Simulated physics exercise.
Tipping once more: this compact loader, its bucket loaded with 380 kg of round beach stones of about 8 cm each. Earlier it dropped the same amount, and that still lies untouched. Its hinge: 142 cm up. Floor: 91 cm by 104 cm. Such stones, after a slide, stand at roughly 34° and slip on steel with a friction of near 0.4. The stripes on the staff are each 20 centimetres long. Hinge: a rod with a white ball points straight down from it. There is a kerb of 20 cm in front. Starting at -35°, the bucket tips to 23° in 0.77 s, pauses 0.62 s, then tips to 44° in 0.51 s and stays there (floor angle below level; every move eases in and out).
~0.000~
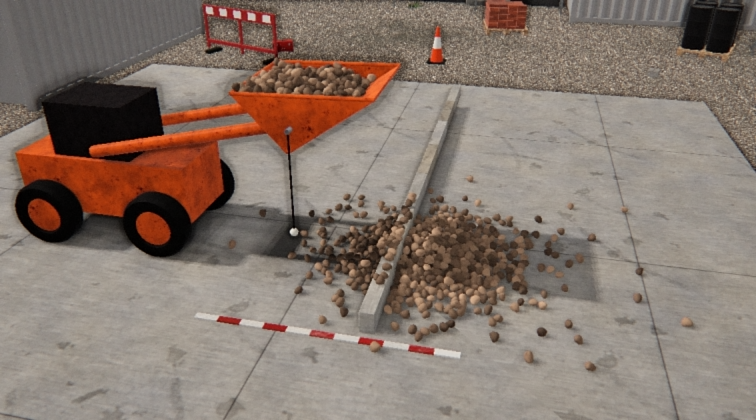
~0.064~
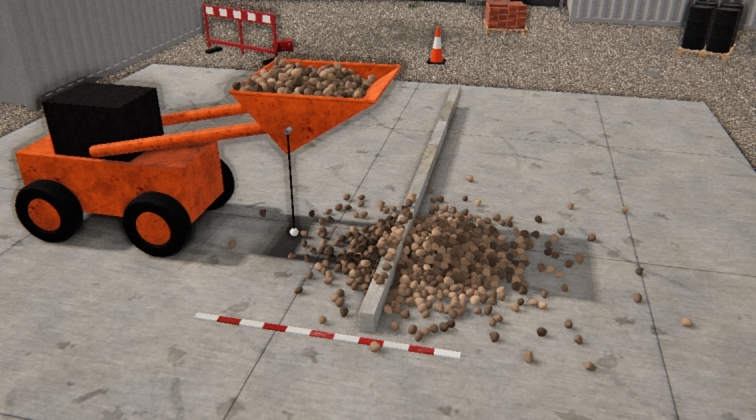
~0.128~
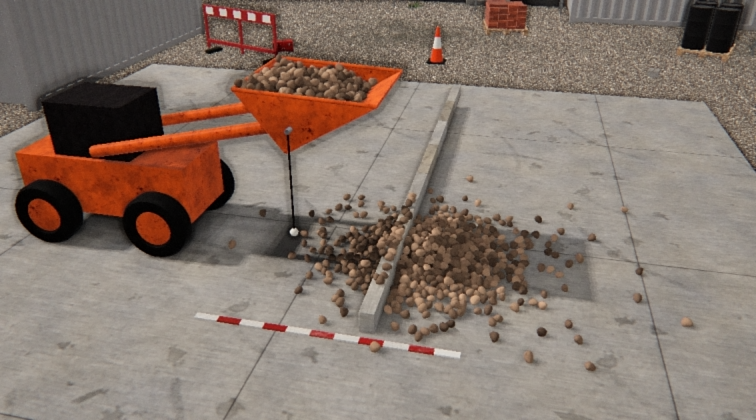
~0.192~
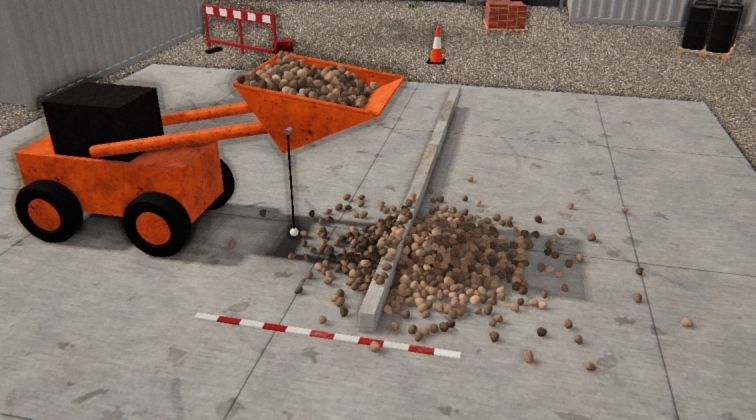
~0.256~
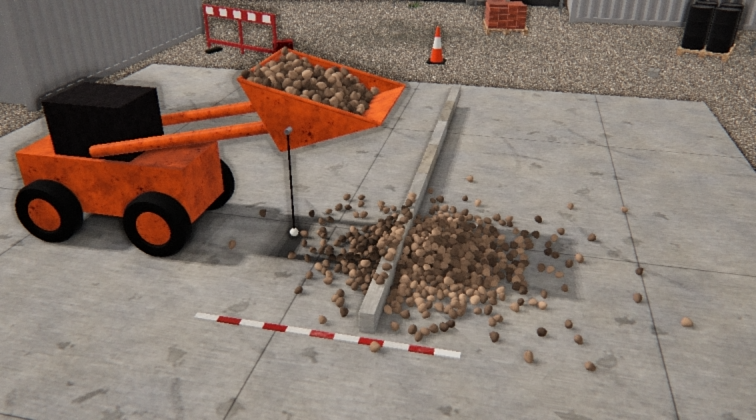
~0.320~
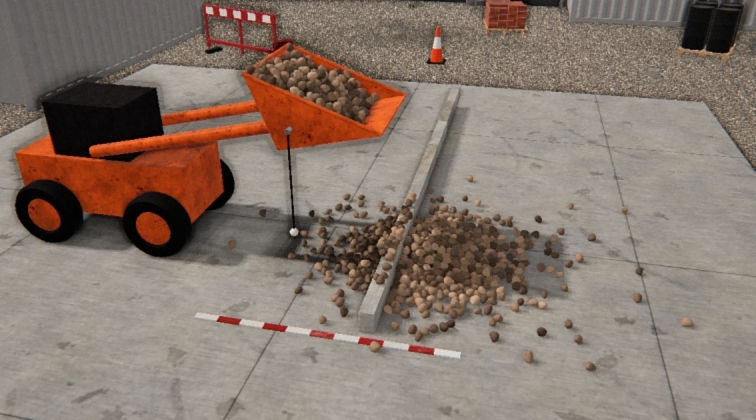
The orange loader's raised bucket, heaped with round brown stones, slowly tilted its front edge downward and the stones shifted inside it, while the scattered pile around the kerb below lay still.
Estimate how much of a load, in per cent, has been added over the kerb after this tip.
Roughly 83 per cent of a load has been added.
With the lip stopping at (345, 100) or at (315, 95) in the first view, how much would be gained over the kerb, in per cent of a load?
About 55 per cent for the first, 20 per cent for the second.
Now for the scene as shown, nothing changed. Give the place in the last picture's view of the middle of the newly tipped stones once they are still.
In the last view, about pixel (437, 246).
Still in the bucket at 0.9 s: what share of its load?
95 %.
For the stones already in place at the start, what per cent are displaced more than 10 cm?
15 %.
After 0.6 s the floor is at 14°; in per cent of one load, 100 in the bucket, 28 on this side of the kerb, 72 over the kerb; the foremost stones are at (613, 264).
After 0.9 s the floor is at 23°; in per cent of one load, 93 in the bucket, 35 on this side of the kerb, 72 over the kerb; the foremost stones are at (613, 264).
After 2.3 s the floor is at 44°; in per cent of one load, 0 in the bucket, 44 on this side of the kerb, 155 over the kerb; the foremost stones are at (615, 270).
After 4.9 s the floor is at 44°; in per cent of one load, 0 in the bucket, 44 on this side of the kerb, 156 over the kerb; the foremost stones are at (615, 270). Net gain over the kerb, 83.
